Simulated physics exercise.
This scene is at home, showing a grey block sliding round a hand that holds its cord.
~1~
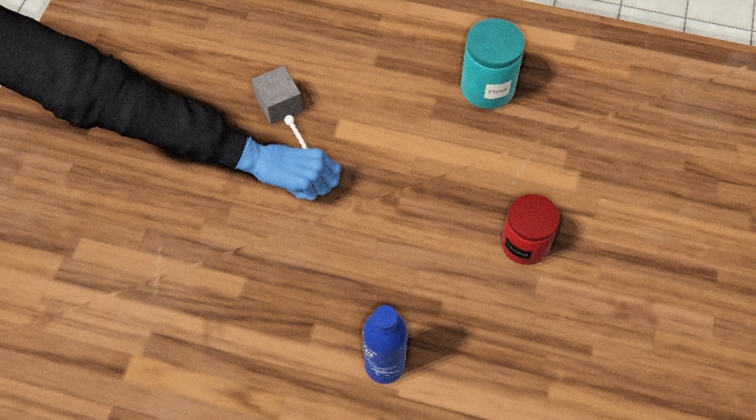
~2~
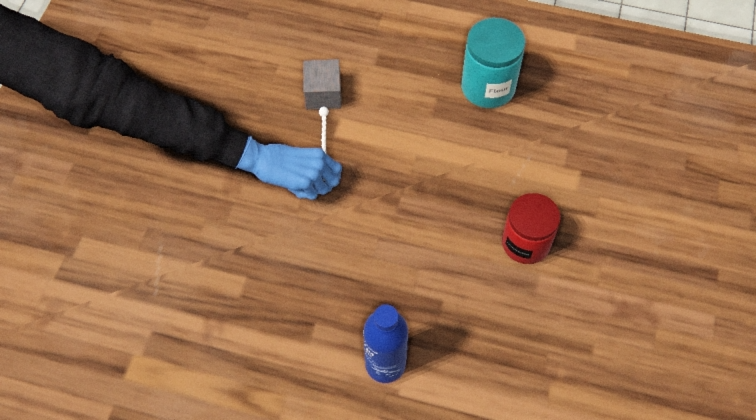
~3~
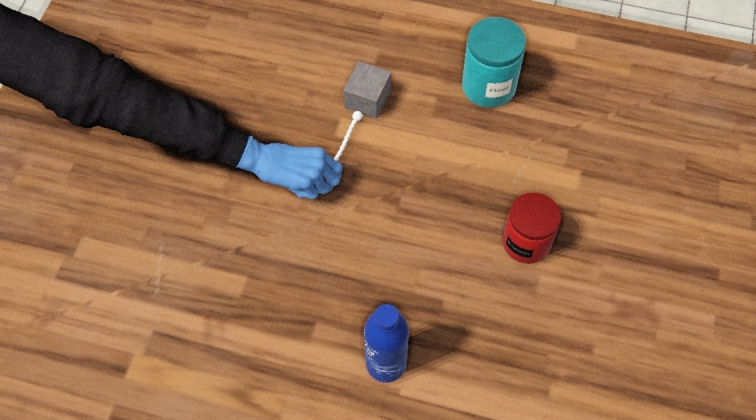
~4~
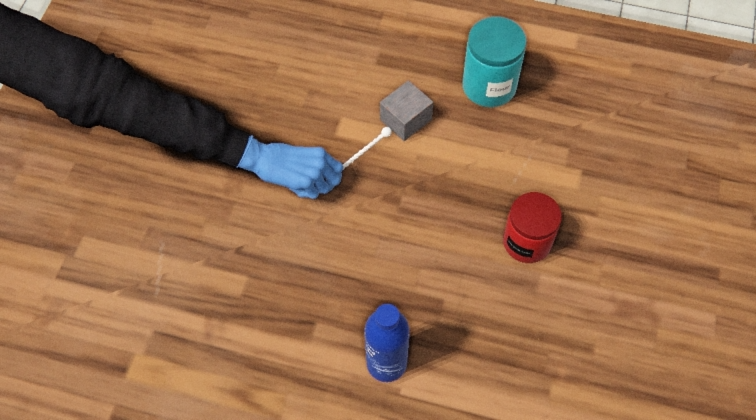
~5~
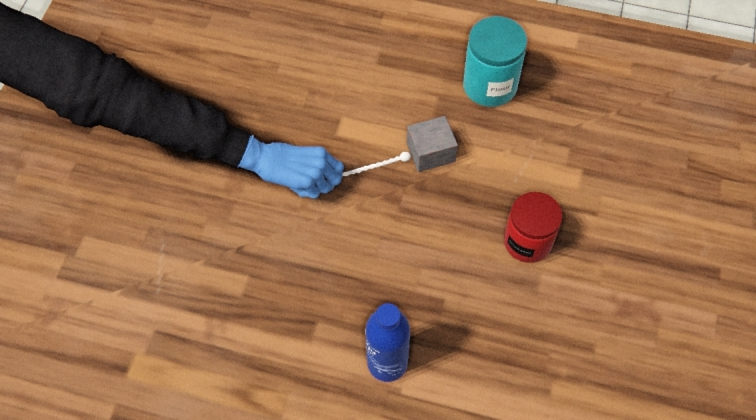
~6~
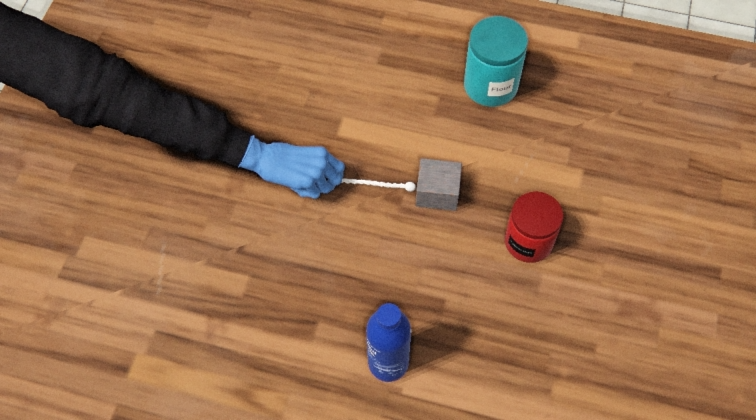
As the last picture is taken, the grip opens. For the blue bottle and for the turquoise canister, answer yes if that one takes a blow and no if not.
Blue bottle: Yes; turquoise canister: No.
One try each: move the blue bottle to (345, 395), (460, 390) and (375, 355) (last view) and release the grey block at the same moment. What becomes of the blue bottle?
Log - trial 1: Collision; trial 2: No collision; trial 3: Collision.
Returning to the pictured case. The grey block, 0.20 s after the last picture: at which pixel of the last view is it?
By then you'd find it at pixel (392, 336).
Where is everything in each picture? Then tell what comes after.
The first frame shows grey block (276, 86); blue bottle (385, 316); turquoise canister (496, 40); red jar (534, 216).
The second frame shows grey block (322, 75).
The third frame shows grey block (368, 81).
The fourth frame shows grey block (407, 102).
The fifth frame shows grey block (432, 136).
The sixth frame shows grey block (439, 177); blue bottle (389, 314); turquoise canister (499, 38); red jar (538, 213); going round clockwise.
Then, 0.08 s after the last picture, block near (415, 267).
Then, 0.20 s after the last picture, block near (393, 335); blue bottle pushed aside.
At rest, block near (391, 337); blue bottle knocked over. The blue bottle gets hit and the turquoise canister escapes it.
